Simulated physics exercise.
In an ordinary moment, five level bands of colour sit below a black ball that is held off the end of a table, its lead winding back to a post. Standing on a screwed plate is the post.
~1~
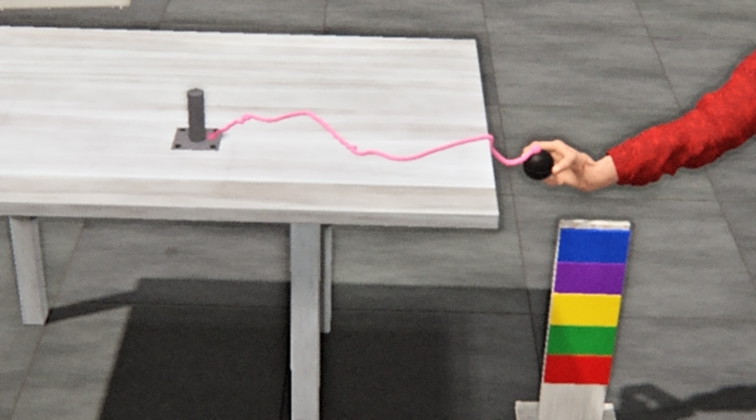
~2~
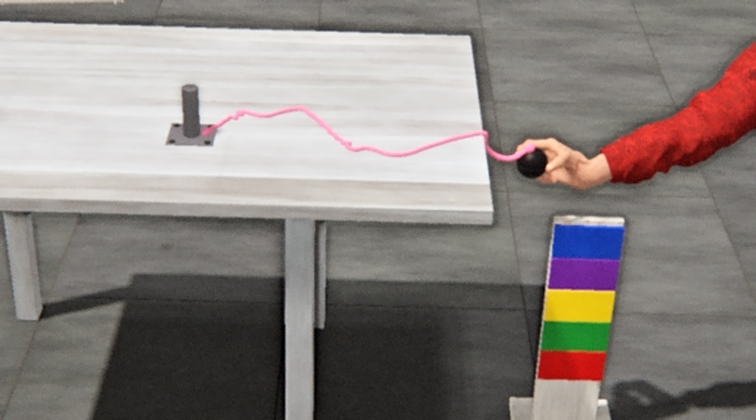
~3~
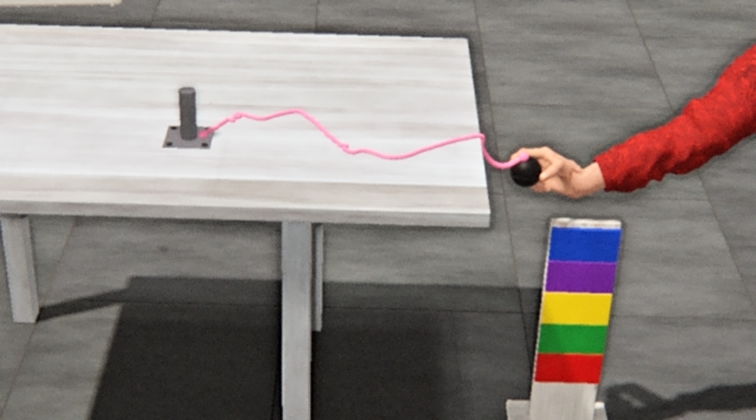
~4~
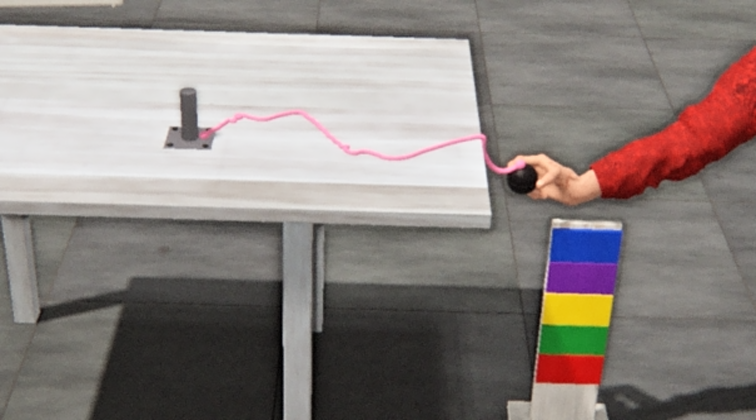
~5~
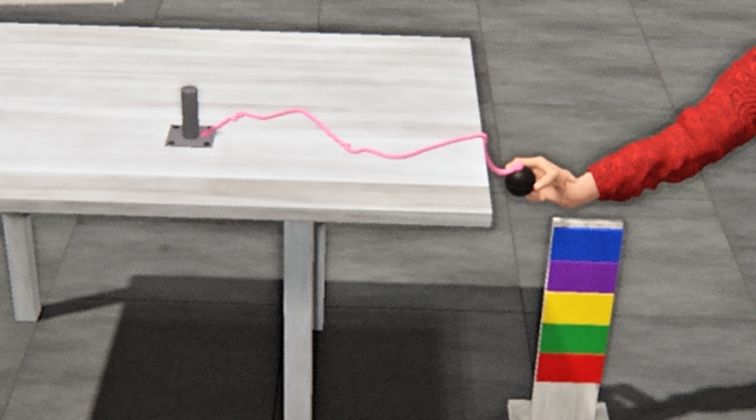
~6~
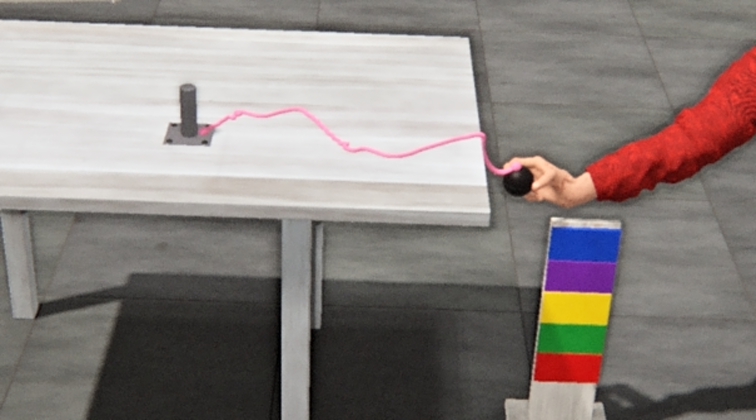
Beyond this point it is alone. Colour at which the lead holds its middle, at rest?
Yellow.
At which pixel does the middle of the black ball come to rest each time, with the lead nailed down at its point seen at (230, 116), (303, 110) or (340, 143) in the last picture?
Estimated pixels in sequence: (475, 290), (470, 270) and (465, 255).
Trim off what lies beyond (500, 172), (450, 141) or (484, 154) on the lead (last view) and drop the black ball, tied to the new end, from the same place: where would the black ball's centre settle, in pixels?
Estimated positions in order: (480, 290); (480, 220); (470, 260).
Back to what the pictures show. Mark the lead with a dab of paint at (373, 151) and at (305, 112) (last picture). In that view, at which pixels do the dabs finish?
At (476, 135), then (352, 134).
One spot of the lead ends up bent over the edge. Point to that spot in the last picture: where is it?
Approx. (379, 153).
Soon after, ball near (496, 300); level with yellow.
After that, ball near (434, 305); level with yellow.
And then, ball near (480, 307); level with yellow.
In the end, ball near (472, 309); level with yellow. The yellow one.
